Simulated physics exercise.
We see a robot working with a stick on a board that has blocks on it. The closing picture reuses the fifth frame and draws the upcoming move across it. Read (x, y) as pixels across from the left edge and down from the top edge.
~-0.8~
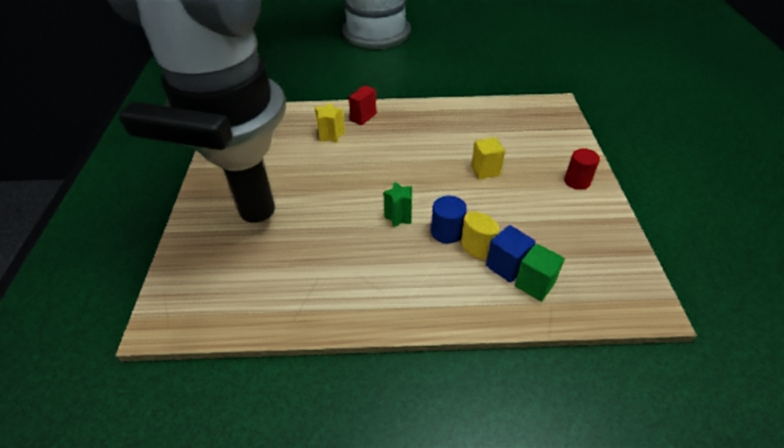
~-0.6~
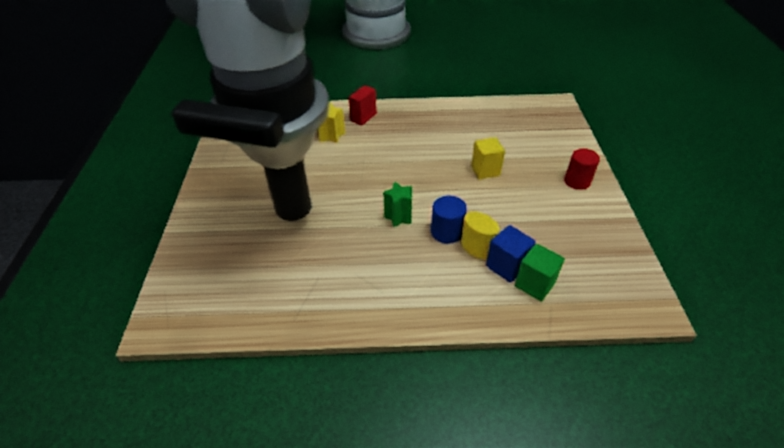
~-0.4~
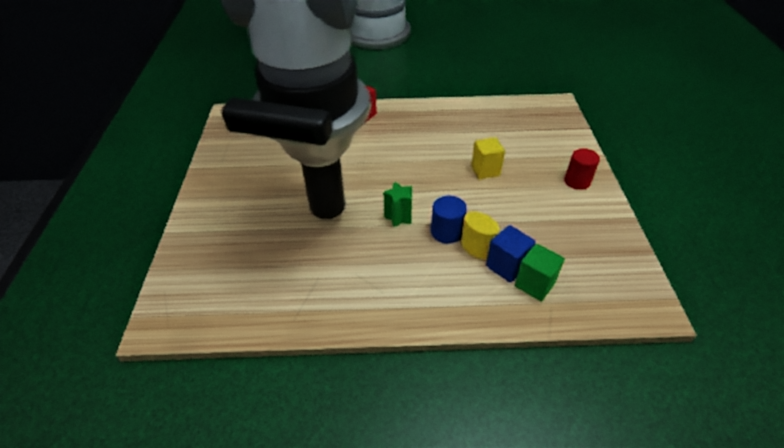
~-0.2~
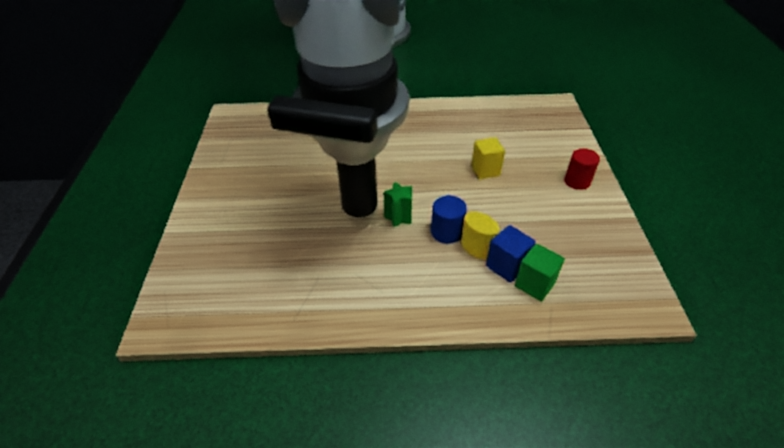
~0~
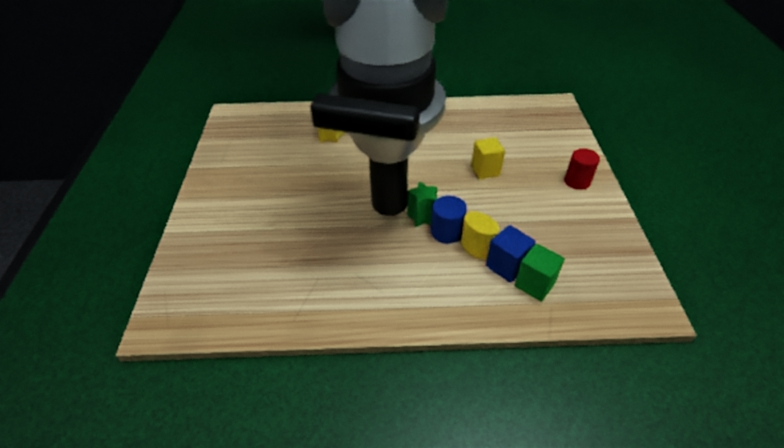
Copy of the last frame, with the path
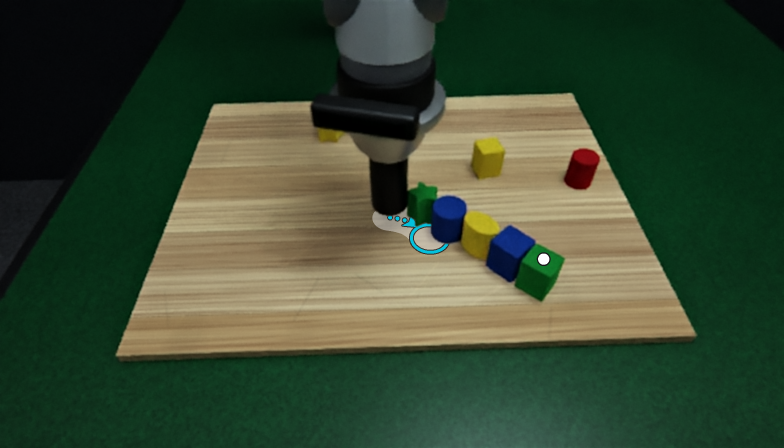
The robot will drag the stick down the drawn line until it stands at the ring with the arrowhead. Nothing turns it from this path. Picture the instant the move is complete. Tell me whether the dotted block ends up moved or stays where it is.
Not moved.
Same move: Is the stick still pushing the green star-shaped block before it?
The answer is no.
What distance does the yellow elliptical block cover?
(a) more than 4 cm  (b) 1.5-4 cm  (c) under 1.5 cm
The one that fits is c, under 1.5 cm.
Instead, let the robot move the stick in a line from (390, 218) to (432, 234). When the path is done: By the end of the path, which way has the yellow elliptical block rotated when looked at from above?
It rotates clockwise.
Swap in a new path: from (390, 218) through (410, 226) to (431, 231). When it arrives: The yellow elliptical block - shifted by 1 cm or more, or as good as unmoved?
It is shoved along.
The drawn path runs from (390, 218) over (406, 221) and (420, 228) to (430, 238); the dot is on the green square.
On the path given first. Halfway along, stick (414, 210); green star-shaped block (443, 187), turned 20° anticlockwise; blue cylinder (459, 204); yellow elliptical block (486, 224).
At the end, stick (431, 225); green star-shaped block (443, 187), turned 20° anticlockwise; blue cylinder (465, 204); yellow elliptical block (492, 222), turned 30° clockwise; green square not moved.
